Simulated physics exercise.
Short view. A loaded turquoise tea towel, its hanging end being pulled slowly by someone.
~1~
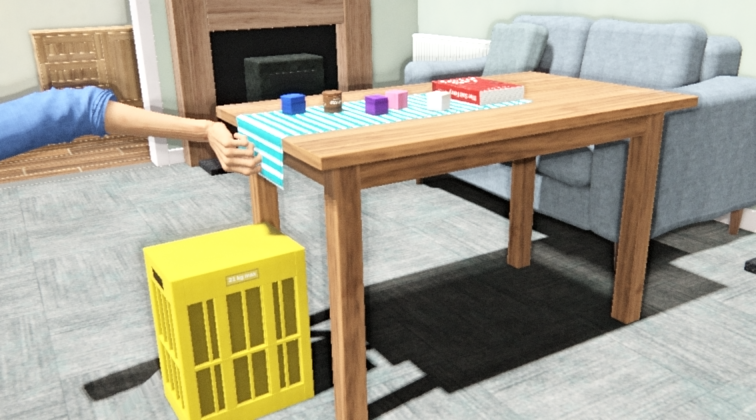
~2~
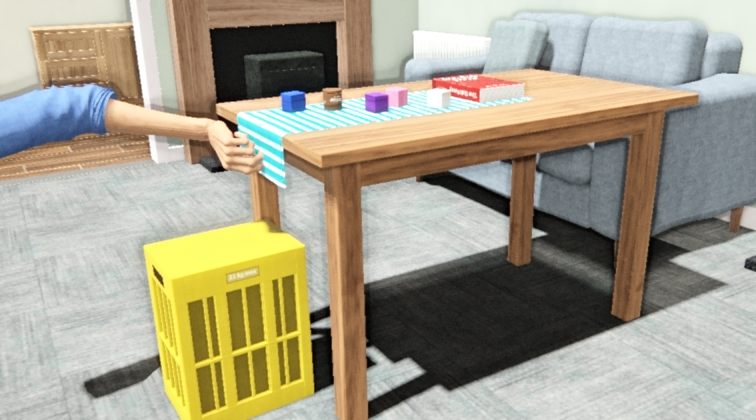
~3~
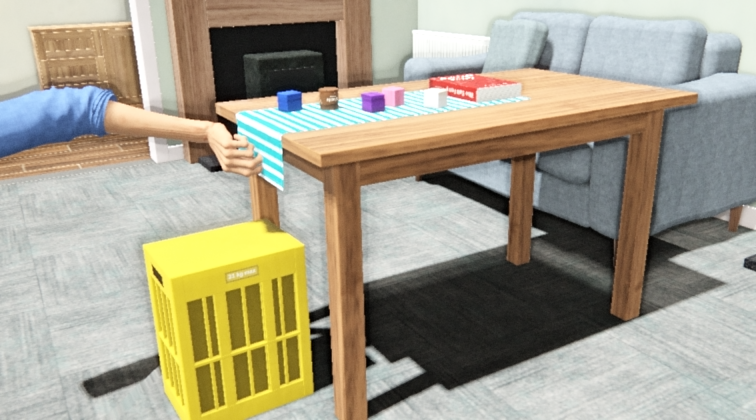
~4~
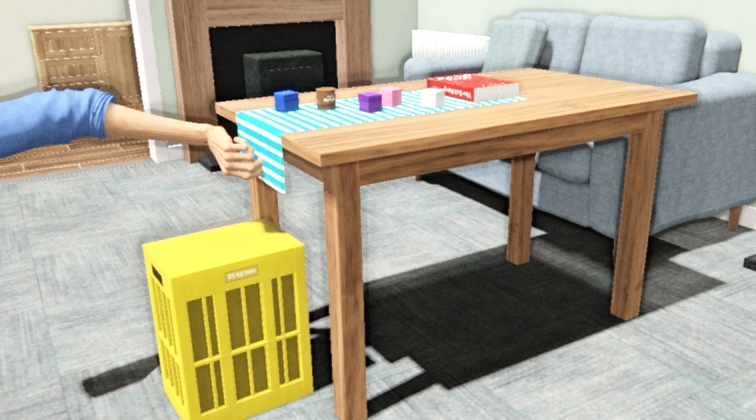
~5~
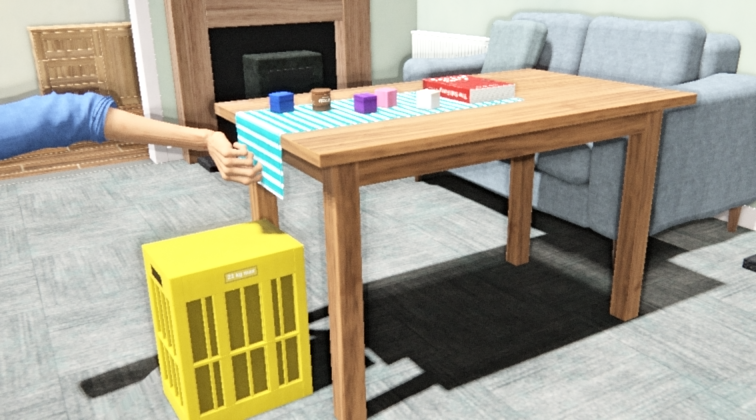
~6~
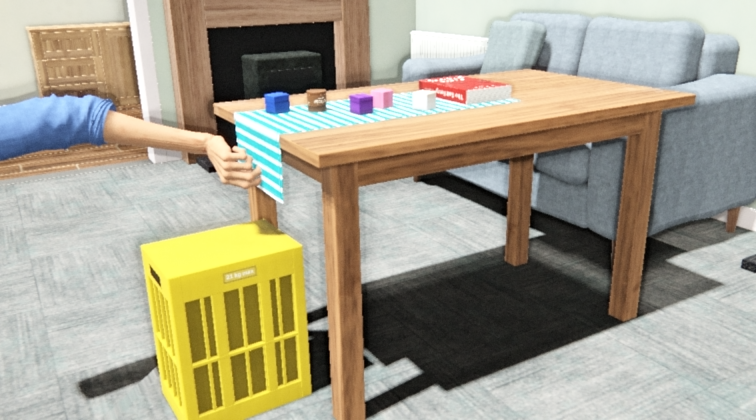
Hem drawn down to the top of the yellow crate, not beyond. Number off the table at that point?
I expect the number going over to be one.
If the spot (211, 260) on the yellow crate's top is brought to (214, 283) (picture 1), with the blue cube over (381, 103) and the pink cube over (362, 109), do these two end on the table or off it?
Looks like the blue cube hangs in there, and the pink cube hangs in there.
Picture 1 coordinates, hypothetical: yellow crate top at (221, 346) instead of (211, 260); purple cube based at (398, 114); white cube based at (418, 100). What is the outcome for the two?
Result: Purple cube gone, white cube still there.
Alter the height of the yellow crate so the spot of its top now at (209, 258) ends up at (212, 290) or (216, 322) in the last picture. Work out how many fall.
Then 2, then 3.
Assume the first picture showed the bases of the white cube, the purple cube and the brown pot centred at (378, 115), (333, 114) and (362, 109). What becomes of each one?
For the white cube it's staying, for the purple cube it's staying, for the brown pot it's staying.
Soon after, hem near (261, 211); all still up.
After that, hem on the crate; blue cube gone.
In the end, hem on the crate; blue cube gone. The answer is one.
